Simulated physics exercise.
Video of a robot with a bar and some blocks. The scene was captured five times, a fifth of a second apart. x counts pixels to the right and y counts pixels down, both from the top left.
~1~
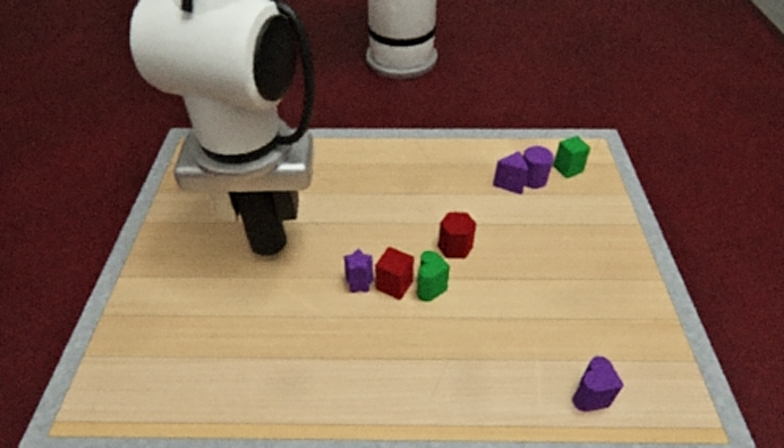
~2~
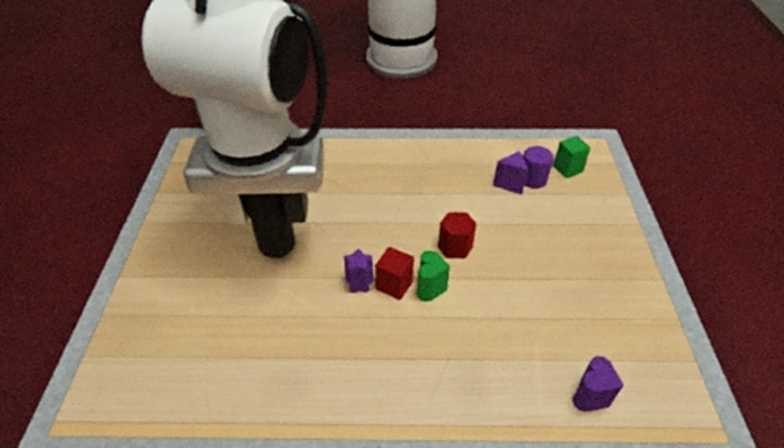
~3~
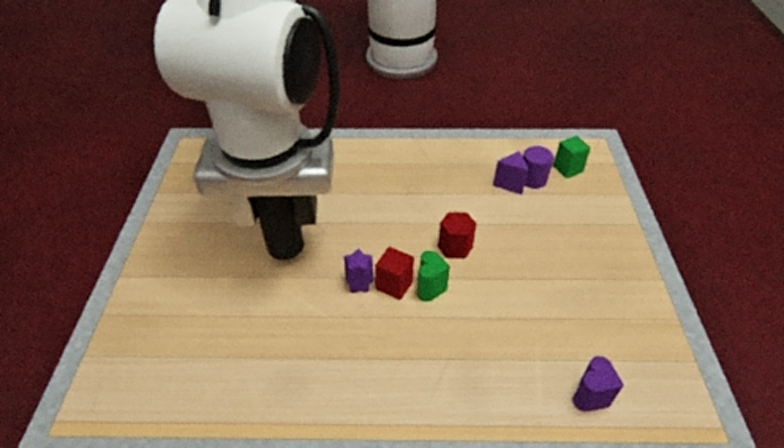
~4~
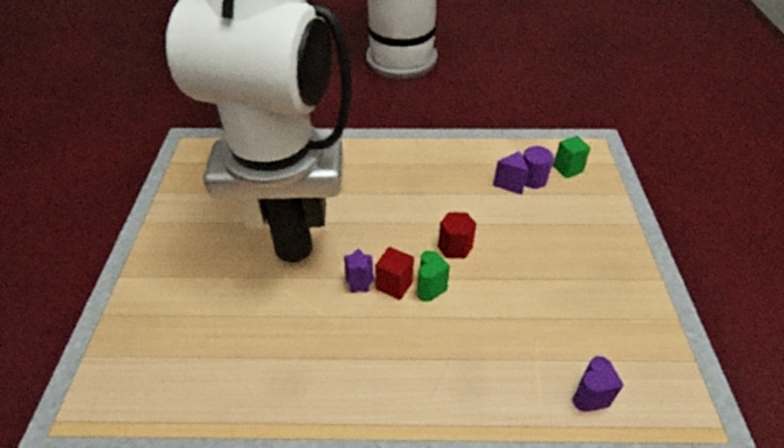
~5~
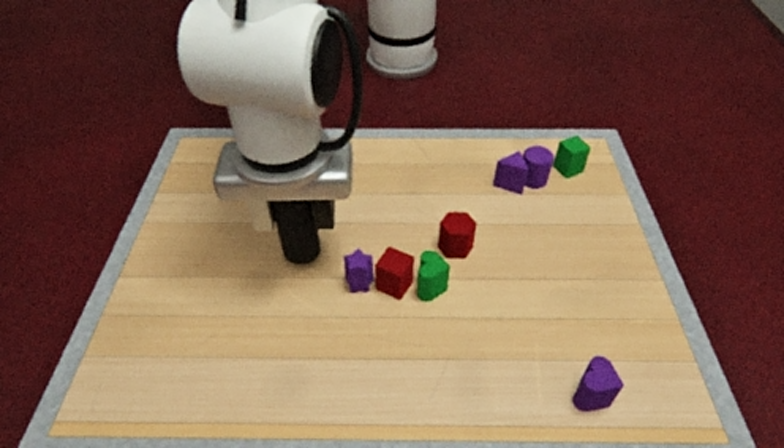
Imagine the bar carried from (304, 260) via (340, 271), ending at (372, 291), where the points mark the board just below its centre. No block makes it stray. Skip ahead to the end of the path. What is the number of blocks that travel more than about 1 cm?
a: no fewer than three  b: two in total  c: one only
Choice b: Two in total.
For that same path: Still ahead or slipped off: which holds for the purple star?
It is driven along in front.
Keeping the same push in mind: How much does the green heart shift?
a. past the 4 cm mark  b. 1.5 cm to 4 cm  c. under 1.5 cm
The one that fits is c, under 1.5 cm.
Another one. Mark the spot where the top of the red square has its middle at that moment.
My best guess is (410, 271).
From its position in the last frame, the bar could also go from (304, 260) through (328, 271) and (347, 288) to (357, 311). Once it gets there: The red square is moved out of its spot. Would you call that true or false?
True - the claim holds.
The first path, step by step. Halfway along, bar (339, 261); purple star (362, 261), turned 15° anticlockwise.
At the end, bar (371, 281); purple star (386, 289); red square (410, 271), turned 55° anticlockwise; green heart (439, 262), turned 15° anticlockwise.
